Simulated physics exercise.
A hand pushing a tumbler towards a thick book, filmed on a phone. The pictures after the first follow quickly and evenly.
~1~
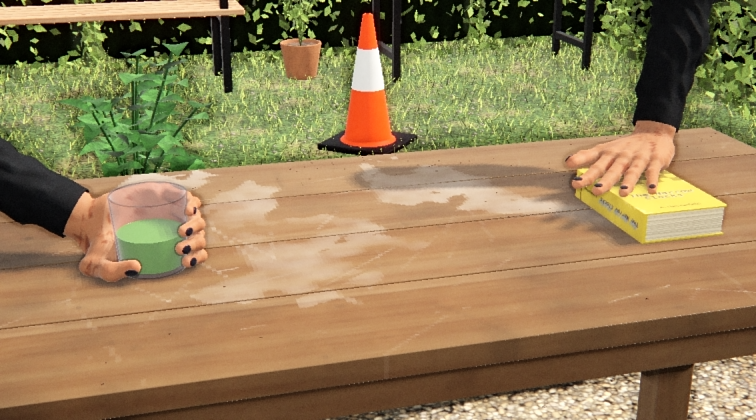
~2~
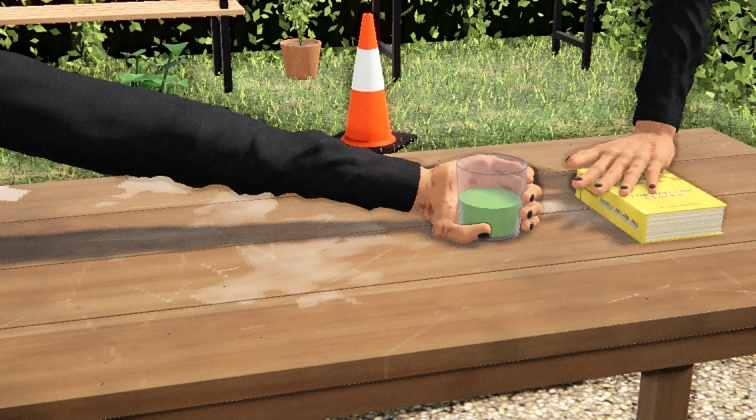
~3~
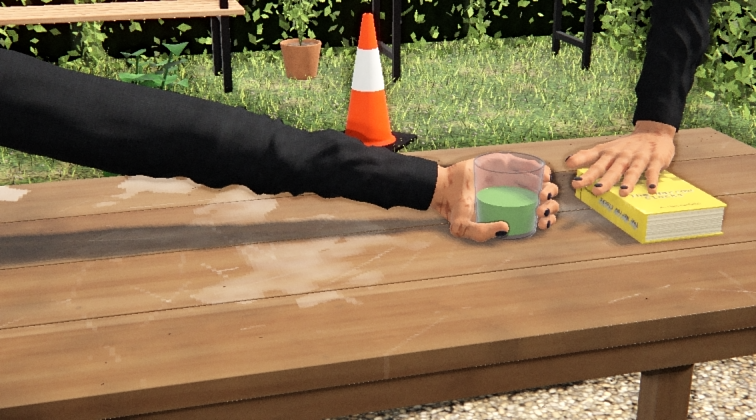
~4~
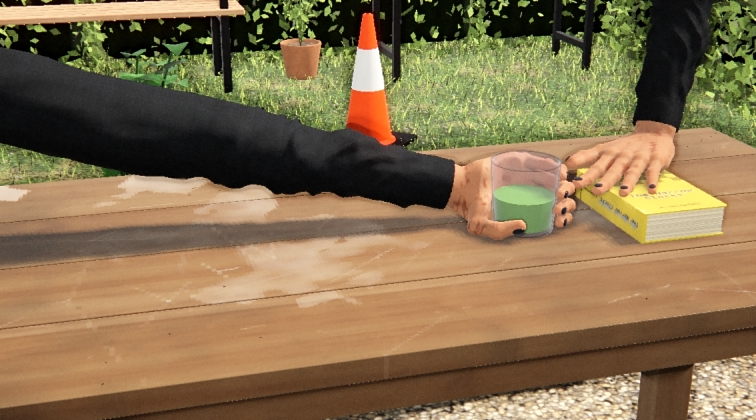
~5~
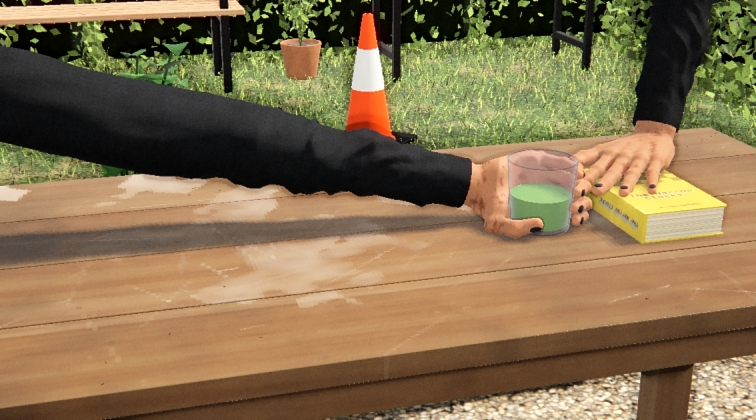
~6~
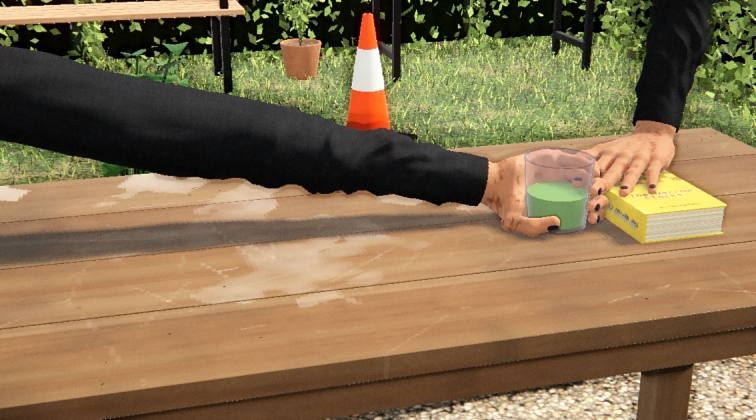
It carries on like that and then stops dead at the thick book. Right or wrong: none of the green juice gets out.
Right, none gets out.
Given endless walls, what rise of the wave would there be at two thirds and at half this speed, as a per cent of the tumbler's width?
The first case gives 20 per cent of the width, the second 15 per cent.
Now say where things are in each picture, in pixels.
In the first picture, at rest; tumbler (150, 227) about half full; thick book (647, 200).
In the second picture, under way; tumbler about half full, surface at (491, 198).
In the third picture, a step of some 15 px; tumbler (507, 193) about half full.
In the fourth picture, a step of some 15 px; tumbler about half full, surface at (524, 195).
In the fifth picture, a step of some 15 px; tumbler (541, 190) about half full.
In the sixth picture, a step of some 15 px; tumbler about half full, surface at (557, 192); thick book (647, 200).
A moment on, the tumbler meets the thick book.
Further on, the green juice surges up the wall; the wave climbs under half way to the rim.
When it is over, the tumbler stands at the thick book; all is still inside.
